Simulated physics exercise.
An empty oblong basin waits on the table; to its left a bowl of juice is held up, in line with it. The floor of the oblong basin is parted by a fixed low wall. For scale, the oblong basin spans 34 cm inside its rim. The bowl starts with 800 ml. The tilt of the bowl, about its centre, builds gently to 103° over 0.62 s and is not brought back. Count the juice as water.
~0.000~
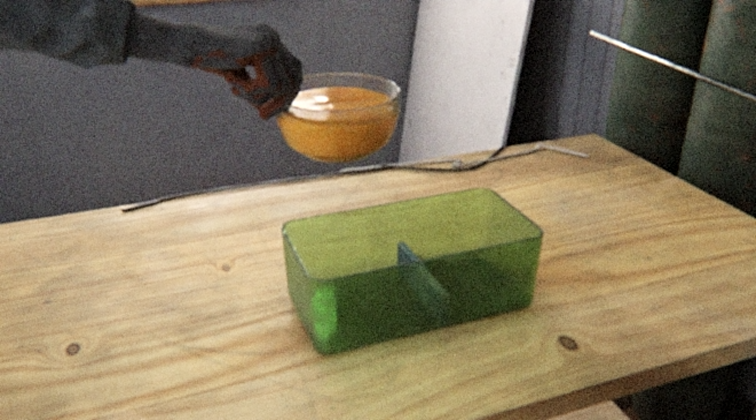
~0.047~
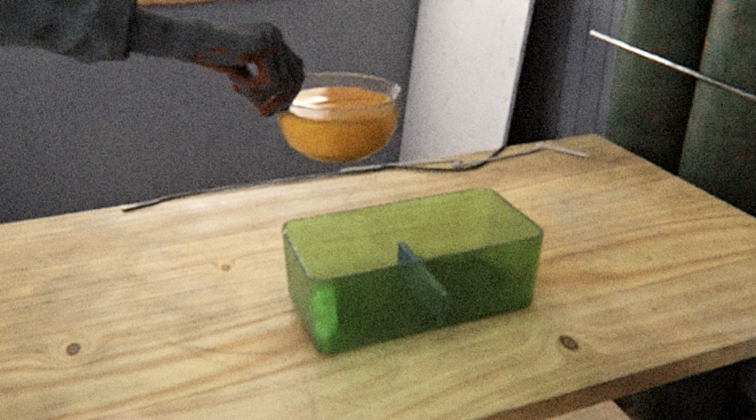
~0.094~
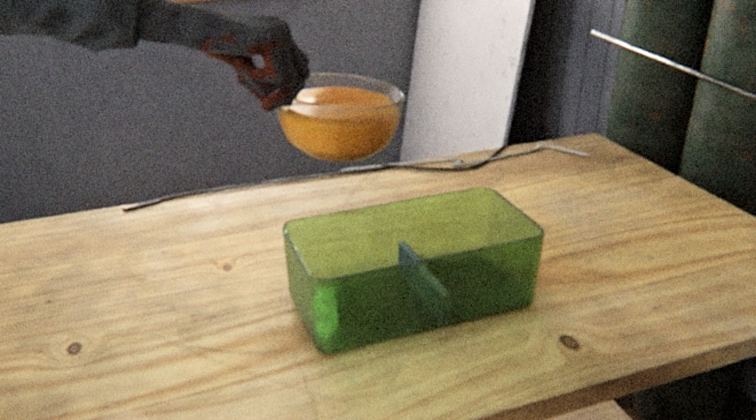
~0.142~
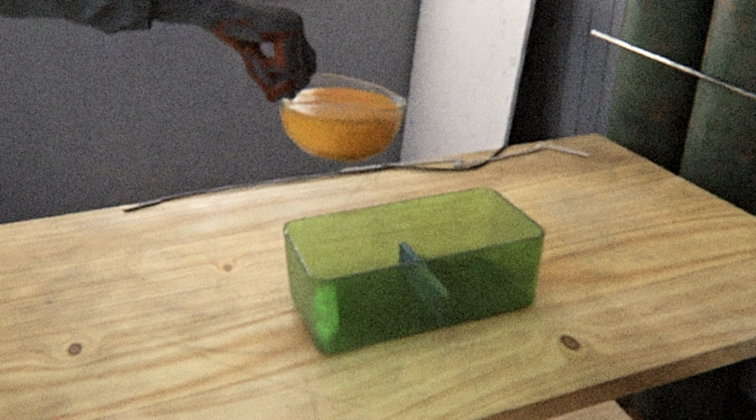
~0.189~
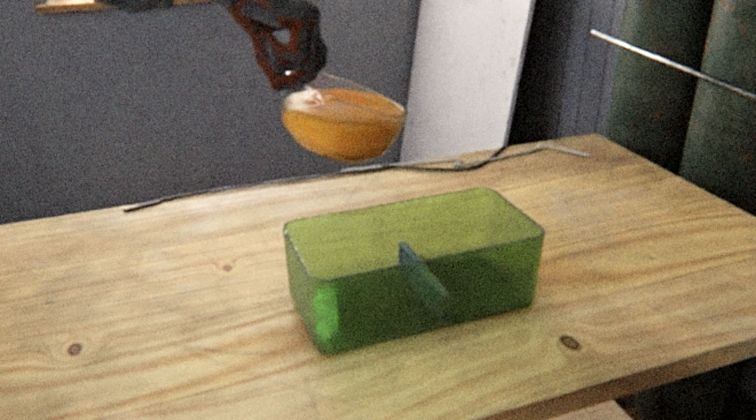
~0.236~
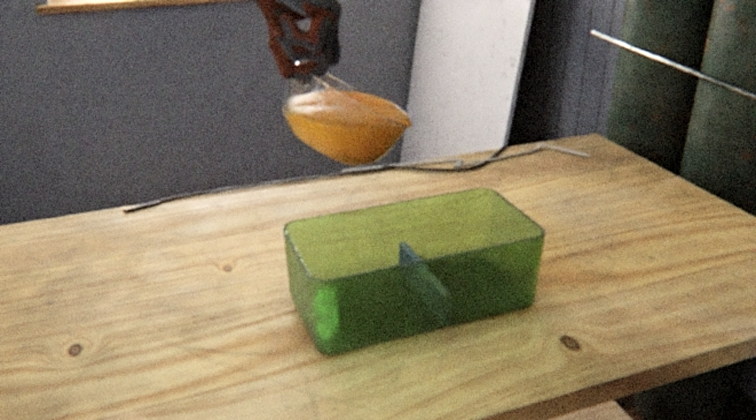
On a wooden table sits an empty green oblong basin with a divider inside, while a hand holds a glass bowl of orange juice above it. The bowl stays nearly level at first, then the hand gradually tilts it rightward, steepening until the juice reaches its right rim.
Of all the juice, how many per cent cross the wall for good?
The far part has some 60 per cent.
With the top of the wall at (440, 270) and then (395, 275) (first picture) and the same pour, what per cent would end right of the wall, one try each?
In turn about 35 and 90 per cent.
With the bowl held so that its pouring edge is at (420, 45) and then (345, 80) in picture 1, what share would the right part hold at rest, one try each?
In turn about 80 and 5 per cent.
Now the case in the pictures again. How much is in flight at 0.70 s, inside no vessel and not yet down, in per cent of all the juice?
About 8 per cent.
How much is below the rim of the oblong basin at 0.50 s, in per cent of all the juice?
Near 26 in a hundred.
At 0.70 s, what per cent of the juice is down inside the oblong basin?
Near 90 in a hundred.
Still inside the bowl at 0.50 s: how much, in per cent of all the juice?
Some 20 per cent.
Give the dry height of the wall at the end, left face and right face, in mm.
Some 40 mm on the left and 28 mm on the right.
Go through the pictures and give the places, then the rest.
In the first picture, it leans 0°; its right rim is at (395, 86); the juice meets the walls at (278, 110) and (391, 97); the oblong basin's rim runs from (295, 252) to (516, 210); the wall's top is at (422, 268).
In the second picture, it leans 1°; its right rim is at (396, 87); the juice meets the walls at (278, 110) and (391, 97).
In the third picture, it leans 6°; its right rim is at (398, 91); the juice meets the walls at (280, 107) and (393, 98).
In the fourth picture, it leans 13°; its right rim is at (400, 99); the juice meets the walls at (282, 106) and (396, 100).
In the fifth picture, it leans 22°; its right rim is at (401, 109); the juice meets the walls at (284, 107) and (399, 102).
In the sixth picture, it leans 33°; its right rim is at (400, 121); the juice meets the walls at (286, 109) and (396, 112); 4 per cent is over the edge.
By 0.50 s the tilt is 94° and 20 per cent is still to pour, 2 is left of the wall and 25 right of it.
By 0.70 s the tilt is 103° and 2 per cent is still to pour, 27 is left of the wall and 63 right of it.
By 0.90 s the tilt is 103° and 0 per cent is still to pour, 38 is left of the wall and 60 right of it.
By 1.12 s the tilt is 103° and 0 per cent is still to pour, 38 is left of the wall and 60 right of it.
At rest 38 per cent lies left of the wall, 60 right of it and 2 outside.
